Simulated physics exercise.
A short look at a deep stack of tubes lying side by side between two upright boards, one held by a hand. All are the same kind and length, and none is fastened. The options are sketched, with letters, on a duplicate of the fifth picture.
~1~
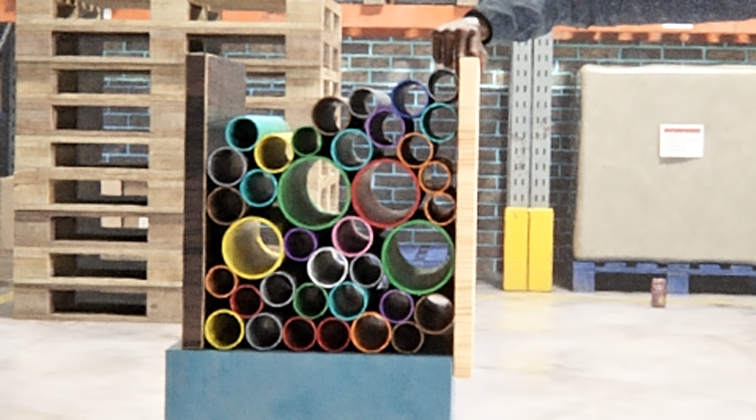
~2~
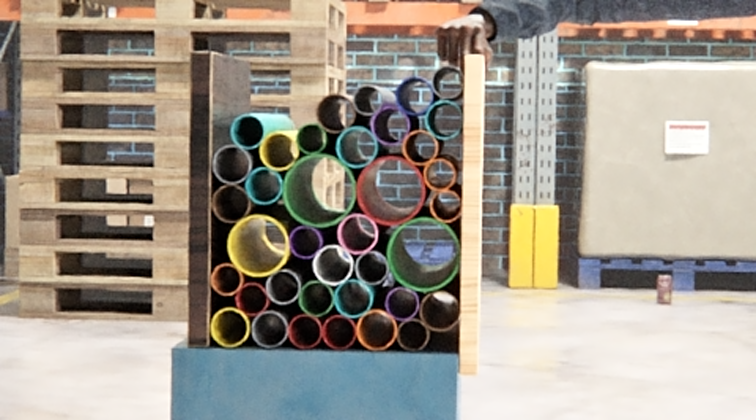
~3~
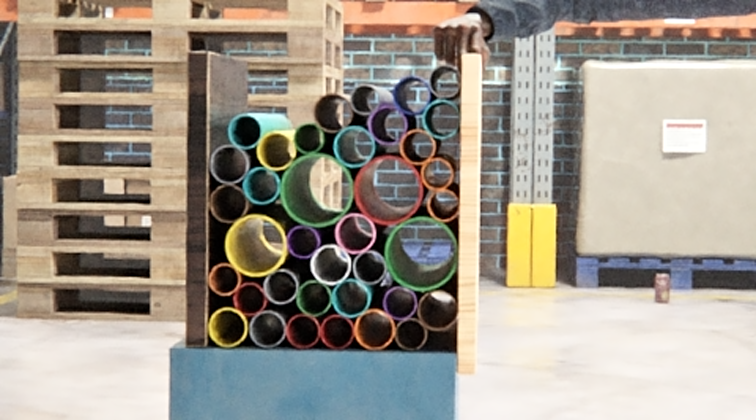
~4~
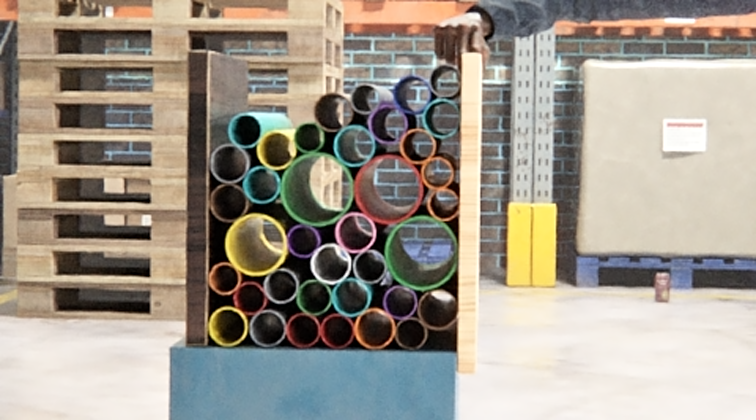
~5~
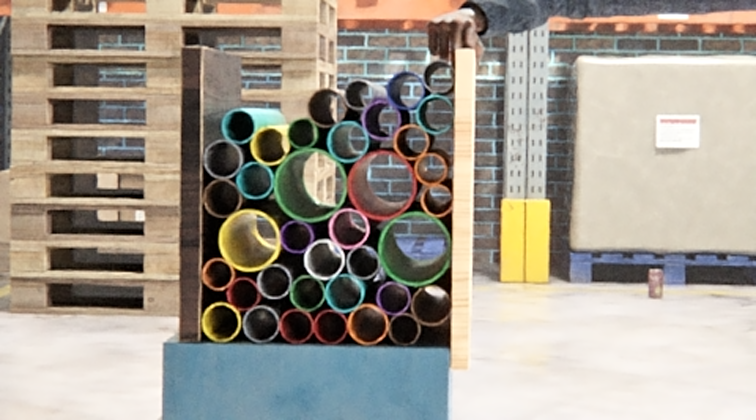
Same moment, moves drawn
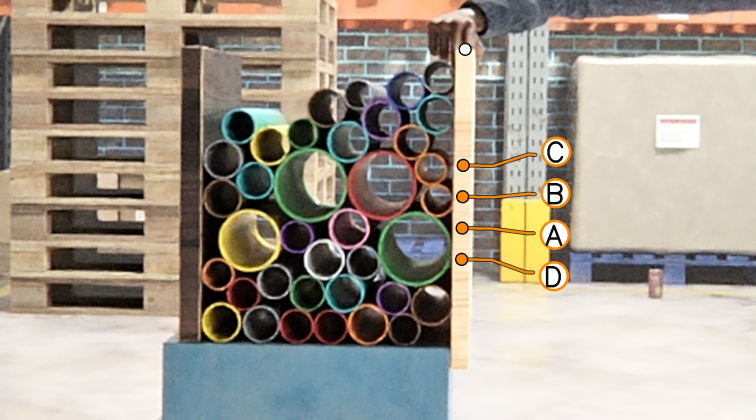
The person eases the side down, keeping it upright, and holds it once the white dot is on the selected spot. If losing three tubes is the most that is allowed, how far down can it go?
Mark C is as low as it can go.
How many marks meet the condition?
One of them.
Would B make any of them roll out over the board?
Yes, at B.
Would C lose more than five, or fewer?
Fewer than five.
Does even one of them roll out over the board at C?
Yes.
On the marked copy, A at (463, 228); B at (463, 197); C at (464, 165); D at (462, 260); the white dot at (466, 49).
Following C. Soon after the start, top of the board (455, 106).
Later, top of the board (454, 165).
In the end, top of the board (454, 165), three out over the board.
As for the rest, A more than three out over the board; B more than three out over the board; D more than three out over the board.
